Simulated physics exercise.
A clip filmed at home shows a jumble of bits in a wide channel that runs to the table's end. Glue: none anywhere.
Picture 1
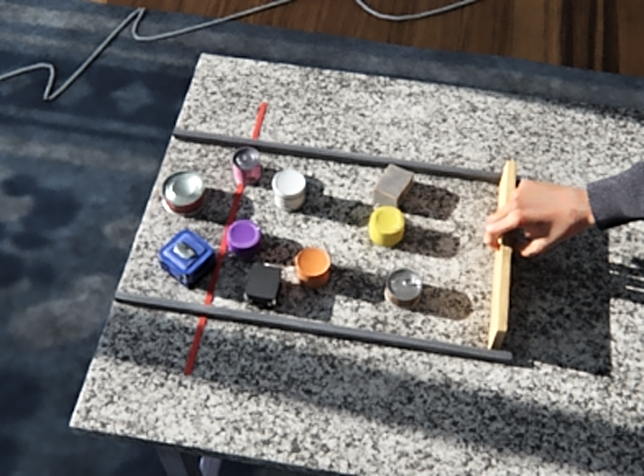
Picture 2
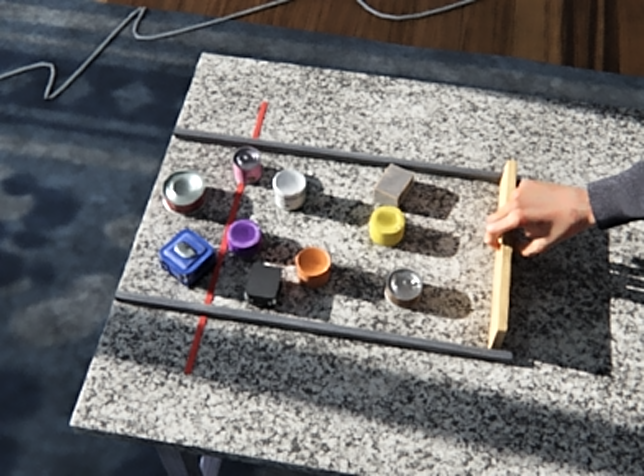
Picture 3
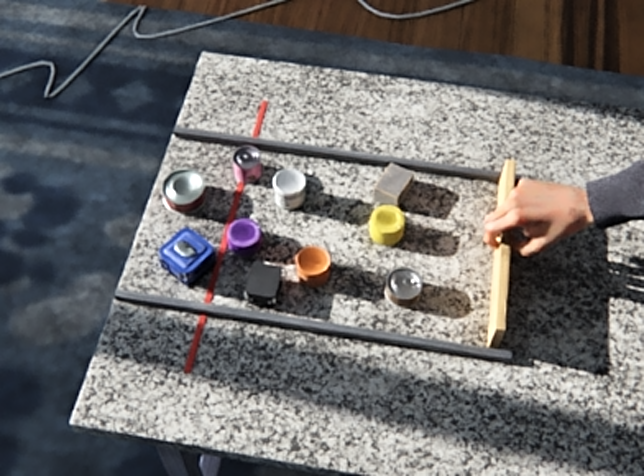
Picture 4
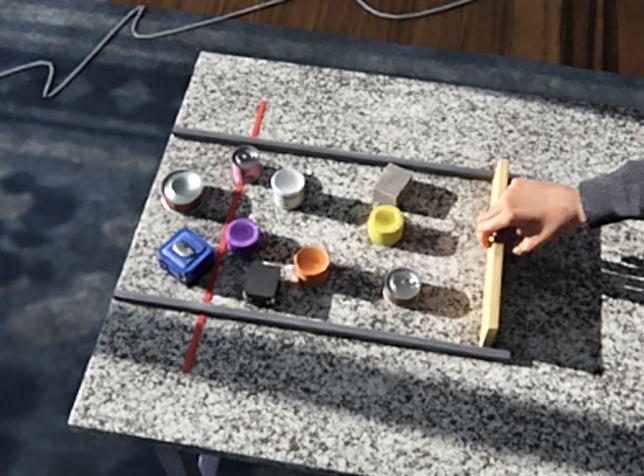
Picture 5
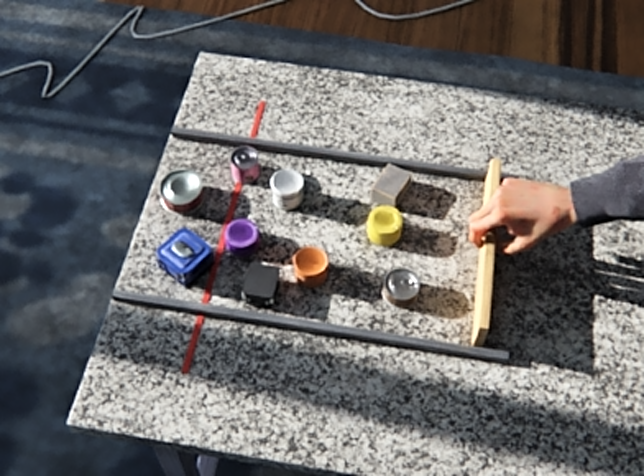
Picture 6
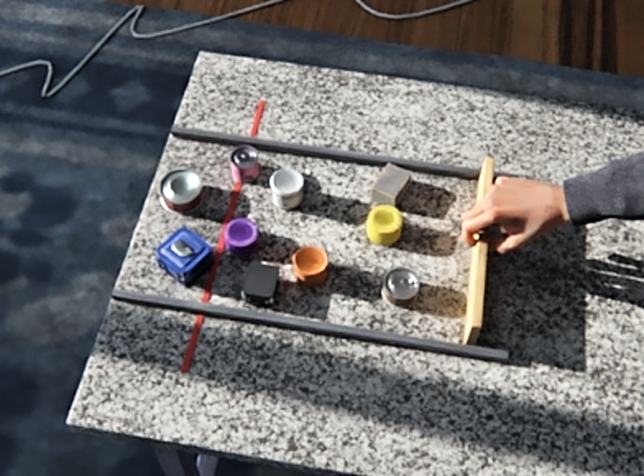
A hand in a dark sleeve grips an upright wooden board at the right of a speckled stone tabletop, seen from above at an angle, with dark blue carpet beyond. Between two dark rails sit a blue case and small pots and tins, red, pink, white, purple, black, orange, yellow and grey, near red tape at left. The hand slides the board slightly left, while the objects barely move.
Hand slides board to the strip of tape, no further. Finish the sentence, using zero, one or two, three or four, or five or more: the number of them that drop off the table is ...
The number that drop off the table is zero.
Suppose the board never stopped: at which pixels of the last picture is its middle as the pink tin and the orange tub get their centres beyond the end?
Roughly (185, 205); roughly (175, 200).
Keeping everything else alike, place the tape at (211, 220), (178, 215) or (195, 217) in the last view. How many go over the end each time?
Try 1: 1; try 2: 5; try 3: 1.
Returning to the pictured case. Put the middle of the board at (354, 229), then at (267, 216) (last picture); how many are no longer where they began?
Counts: 4 / 8.
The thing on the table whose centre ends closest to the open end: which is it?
The red pot.
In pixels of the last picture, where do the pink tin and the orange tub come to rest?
About (203, 158), and the other about (184, 232).
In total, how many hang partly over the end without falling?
The count would be 1.
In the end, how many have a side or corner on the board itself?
It's 4 of them.
Early on, none off yet; red pot at rest near (182, 191); blue case at rest near (185, 257); pink tin at rest near (245, 165).
Finally, the number that fall off is zero.
